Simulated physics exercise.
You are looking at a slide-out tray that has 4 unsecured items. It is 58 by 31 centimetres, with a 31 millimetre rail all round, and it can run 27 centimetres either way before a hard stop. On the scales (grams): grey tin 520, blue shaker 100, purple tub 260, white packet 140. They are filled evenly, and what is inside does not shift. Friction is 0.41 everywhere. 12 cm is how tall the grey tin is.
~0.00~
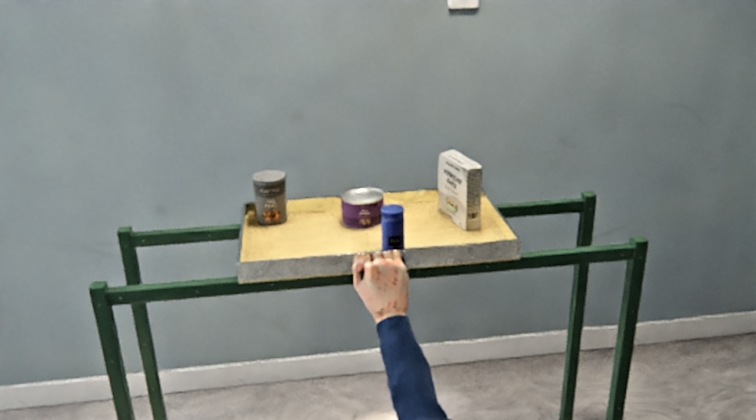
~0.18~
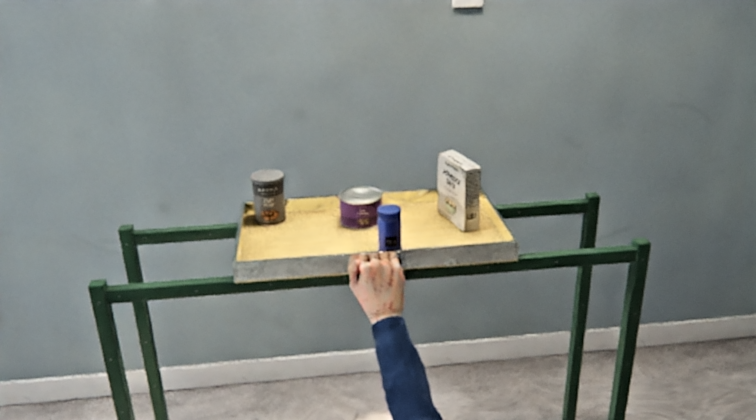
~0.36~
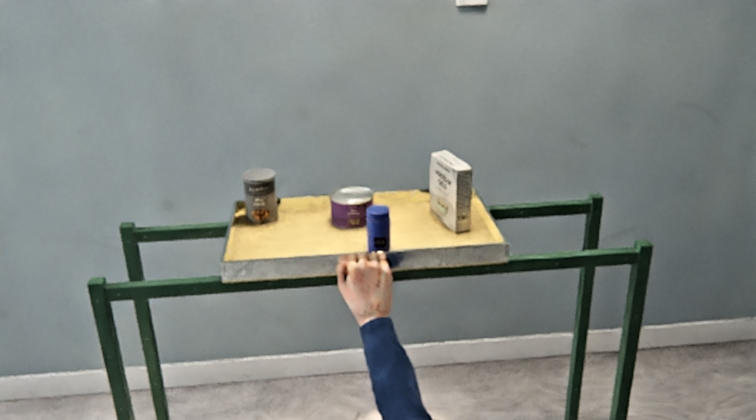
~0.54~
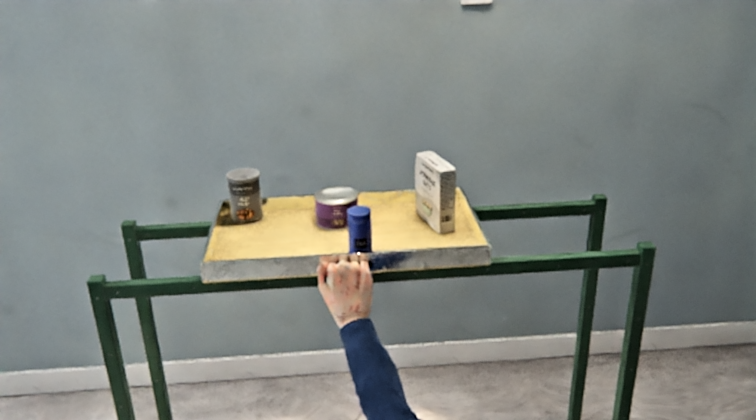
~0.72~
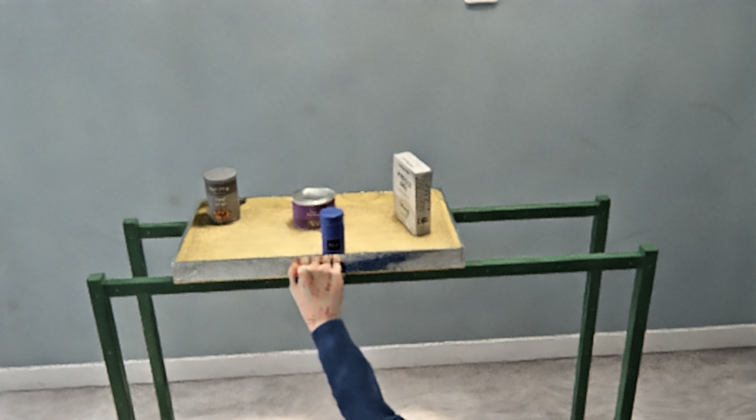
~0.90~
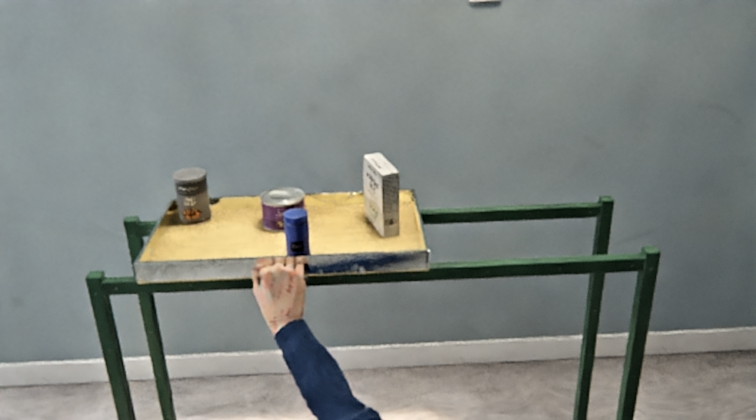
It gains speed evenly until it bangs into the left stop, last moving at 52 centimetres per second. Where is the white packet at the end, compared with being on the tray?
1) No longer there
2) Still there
Answer: 2.
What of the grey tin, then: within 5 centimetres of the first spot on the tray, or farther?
Grey tin: Unmoved.
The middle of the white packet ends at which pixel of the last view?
Rest point: Near (298, 225).
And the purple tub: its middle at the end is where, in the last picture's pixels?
Its middle comes to rest around (237, 211).
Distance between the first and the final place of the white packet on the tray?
It ends about 13 centimetres from where it started.
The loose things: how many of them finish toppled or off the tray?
The answer: 1.
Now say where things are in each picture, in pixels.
The first picture shows tray midway; white packet (459, 190); grey tin (271, 199).
The second picture shows tray 1 cm left; purple tub (361, 208); grey tin (269, 198).
The third picture shows tray 3 cm left; blue shaker (379, 233); purple tub (352, 208).
The fourth picture shows tray 6 cm left; grey tin (245, 197); blue shaker (360, 234).
The fifth picture shows tray 12 cm left; purple tub (314, 209); grey tin (223, 197).
The sixth picture shows tray 19 cm left; white packet (381, 194); blue shaker (297, 237).
After 1.10 s, tray 27 cm left.
After 1.20 s, tray 27 cm left; white packet 19° off upright near (329, 197); blue shaker moved 3 cm; purple tub moved 3 cm.
After 1.30 s, tray 27 cm left; white packet 39° off upright near (318, 201); blue shaker moved 3 cm; purple tub moved 3 cm.
After 1.40 s, tray 27 cm left; white packet on its side near (301, 220); purple tub moved 3 cm; blue shaker moved 3 cm.
In the end (1.8 s), toppled on the tray, white packet; the other 3 under 5 cm from the start. In the last view, white packet near (298, 225).
